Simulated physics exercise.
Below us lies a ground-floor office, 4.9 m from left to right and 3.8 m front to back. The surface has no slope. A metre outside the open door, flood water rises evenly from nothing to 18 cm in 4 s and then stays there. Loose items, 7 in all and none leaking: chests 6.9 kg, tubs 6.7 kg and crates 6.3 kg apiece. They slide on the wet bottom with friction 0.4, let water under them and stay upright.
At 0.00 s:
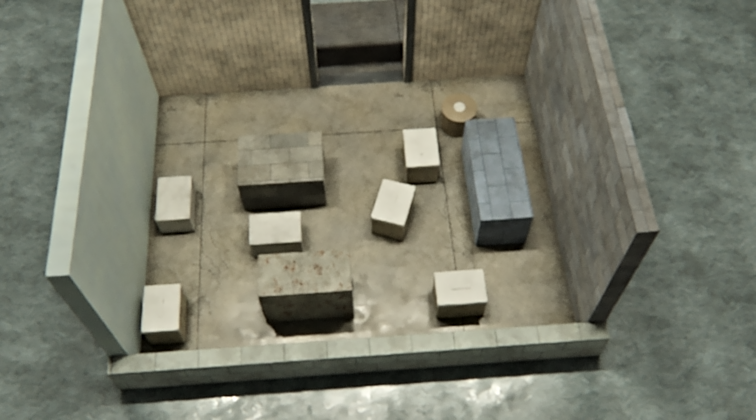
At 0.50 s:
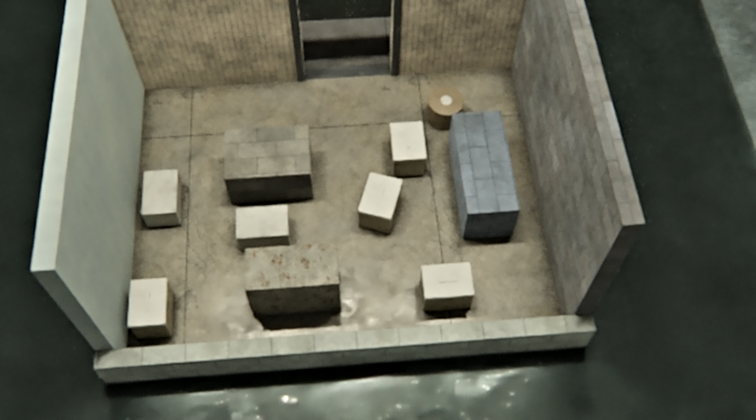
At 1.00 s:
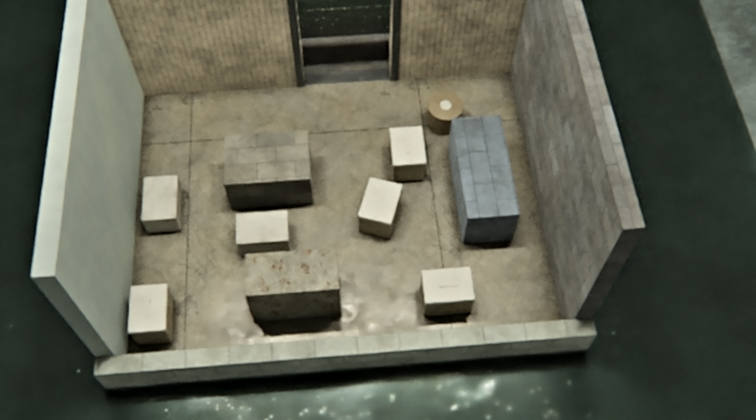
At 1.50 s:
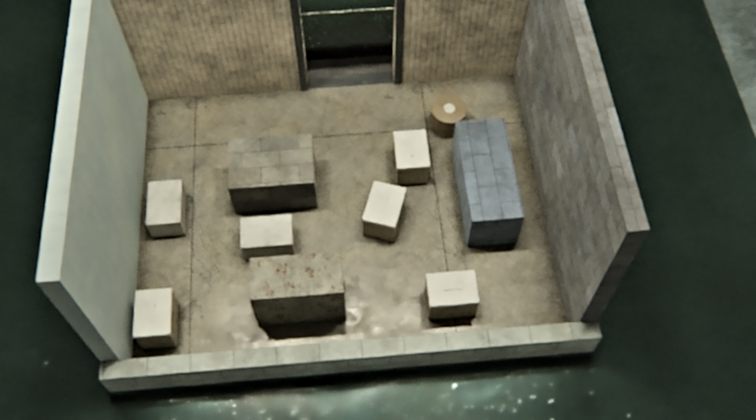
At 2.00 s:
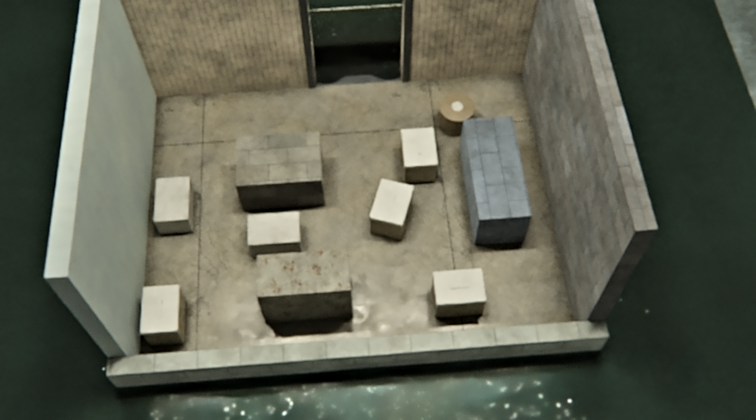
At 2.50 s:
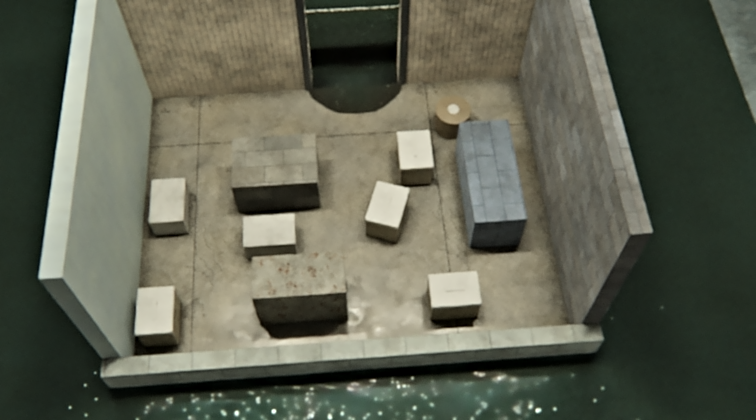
Dark water spread around a roofless room of pale boxes and larger blocks, rose outside the open doorway, then crept a little way over the floor just inside, while nothing in the room shifted.
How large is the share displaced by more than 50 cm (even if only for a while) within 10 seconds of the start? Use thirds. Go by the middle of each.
That comes to one to two thirds.
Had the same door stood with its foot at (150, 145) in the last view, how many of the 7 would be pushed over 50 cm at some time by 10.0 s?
Then 2.
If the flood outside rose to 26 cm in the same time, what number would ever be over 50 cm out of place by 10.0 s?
In that case 5 of them.
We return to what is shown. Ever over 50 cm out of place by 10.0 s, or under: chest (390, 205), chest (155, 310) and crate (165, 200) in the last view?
In turn: Past it, under, short of it.
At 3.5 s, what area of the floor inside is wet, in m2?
Some 2.0 m2.
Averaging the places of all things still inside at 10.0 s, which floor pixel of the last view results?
Around (373, 248).
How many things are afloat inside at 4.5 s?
I count 0.
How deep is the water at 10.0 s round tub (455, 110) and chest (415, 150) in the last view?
Roughly 3 and 7 cm.
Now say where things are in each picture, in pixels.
In the first picture, a chest at (393, 202), on the bottom; a chest at (461, 287), on the bottom; water covers 0.0 m2; 0 of 7 have shifted.
In the second picture, a chest at (381, 195), on the bottom; a chest at (448, 280) rests on the ground; water covers 0.0 m2; 0 of 7 have shifted.
In the third picture, a chest at (380, 200), on the bottom; a chest at (448, 285), on the bottom; 0.0 m2 under water; 0 of 7 have shifted.
In the fourth picture, a chest at (385, 204), on the bottom; a chest at (452, 288) rests on the ground; water covers 0.0 m2; 0 of 7 have shifted.
In the fifth picture, a chest at (392, 202) rests on the ground; a chest at (459, 286) rests on the ground; water covers 0.0 m2; 0 of 7 have shifted.
In the sixth picture, a chest at (388, 204), on the bottom; a chest at (455, 289), on the bottom; 0.3 m2 under water; 0 of 7 have shifted.
After 3.5 s 0 of 7 are over 50 cm from their spots; 0 afloat.
After 4.5 s 0 of 7 are over 50 cm from their spots; 0 afloat.
After 7.0 s 2 of 7 are over 50 cm from their spots; 3 afloat.
After 10.0 s 3 of 7 are over 50 cm from their spots, and 3 have been at some point; 5 afloat.
